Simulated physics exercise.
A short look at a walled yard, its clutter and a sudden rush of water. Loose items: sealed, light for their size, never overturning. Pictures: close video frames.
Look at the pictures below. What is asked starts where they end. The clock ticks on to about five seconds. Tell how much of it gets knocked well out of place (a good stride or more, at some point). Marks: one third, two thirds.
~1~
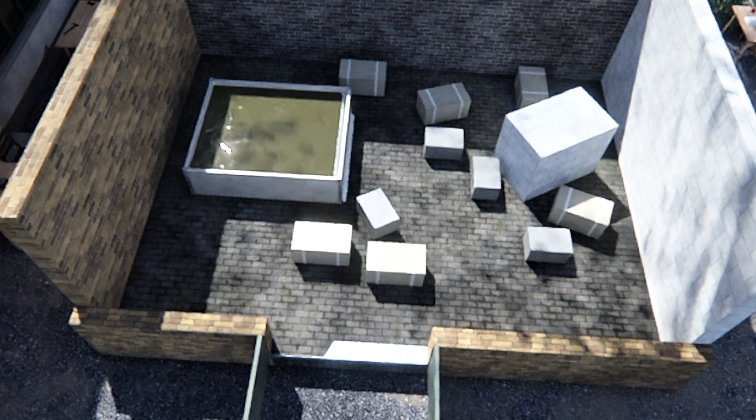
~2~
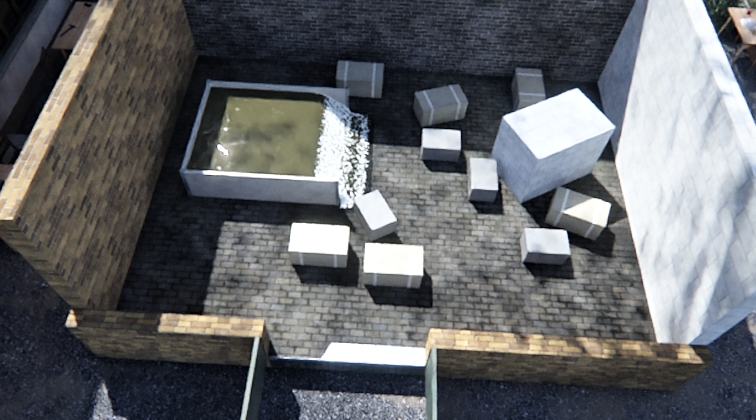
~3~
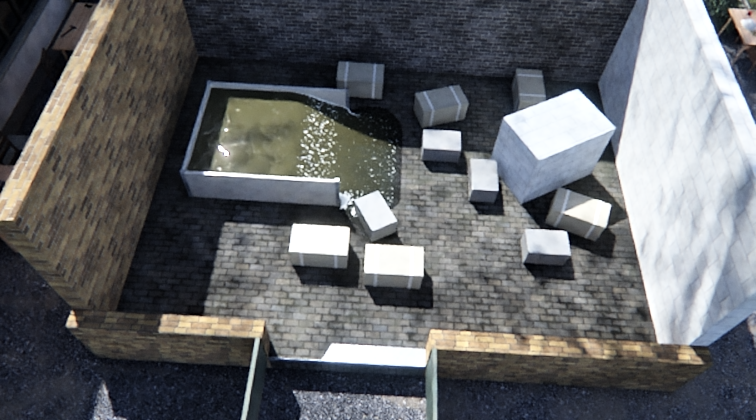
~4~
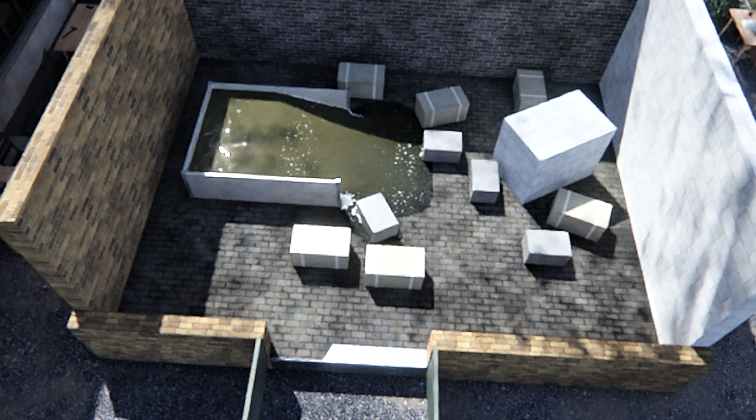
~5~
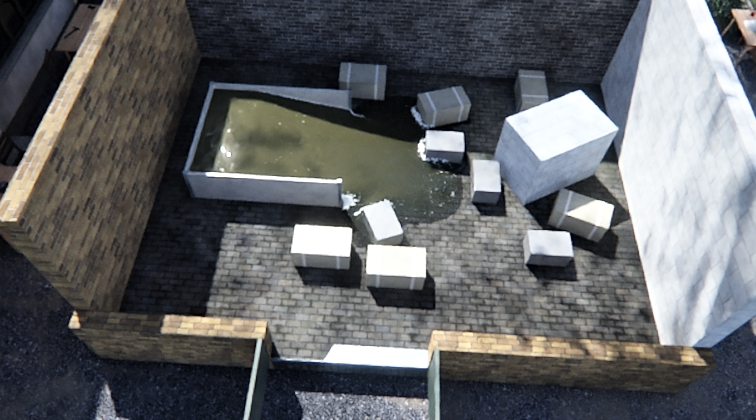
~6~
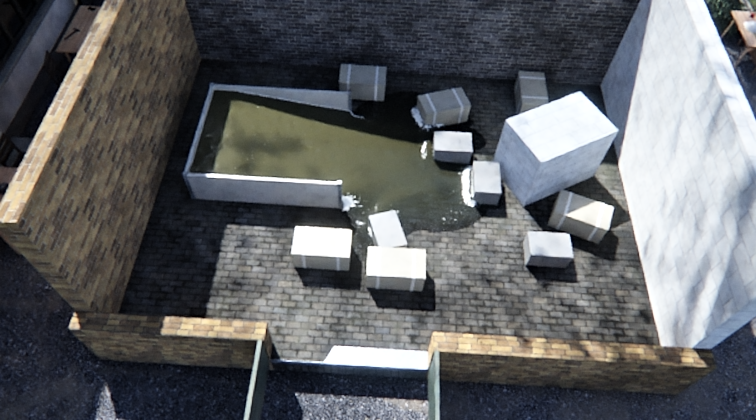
The result is a share of a third to two thirds.
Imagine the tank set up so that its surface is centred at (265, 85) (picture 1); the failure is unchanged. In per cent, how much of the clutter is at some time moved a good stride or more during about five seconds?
About 60 per cent.
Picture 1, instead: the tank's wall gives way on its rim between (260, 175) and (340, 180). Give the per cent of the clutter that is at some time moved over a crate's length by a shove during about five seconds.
I'd guess close to 20 percent.
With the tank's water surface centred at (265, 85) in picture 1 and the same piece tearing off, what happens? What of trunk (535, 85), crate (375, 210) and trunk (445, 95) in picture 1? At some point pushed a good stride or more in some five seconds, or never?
The three, one by one: Past that mark, short of that and past that mark.
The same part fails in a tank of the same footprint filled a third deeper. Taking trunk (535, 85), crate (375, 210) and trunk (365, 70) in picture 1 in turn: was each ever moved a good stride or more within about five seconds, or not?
Note, listed order: Covered it / covered it / didn't cover it.
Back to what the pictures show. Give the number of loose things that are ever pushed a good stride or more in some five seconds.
6 of them.
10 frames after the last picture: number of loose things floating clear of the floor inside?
My count is 2.
A moment on, 1 of 10 are well off their spots; 1 afloat.
Next, 4 of 10 are well off their spots; 2 afloat.
Later, 6 of 10 are well off their spots; 5 afloat.
In the end, 6 of 10 are well off their spots, and 6 have been at some point; 7 afloat.
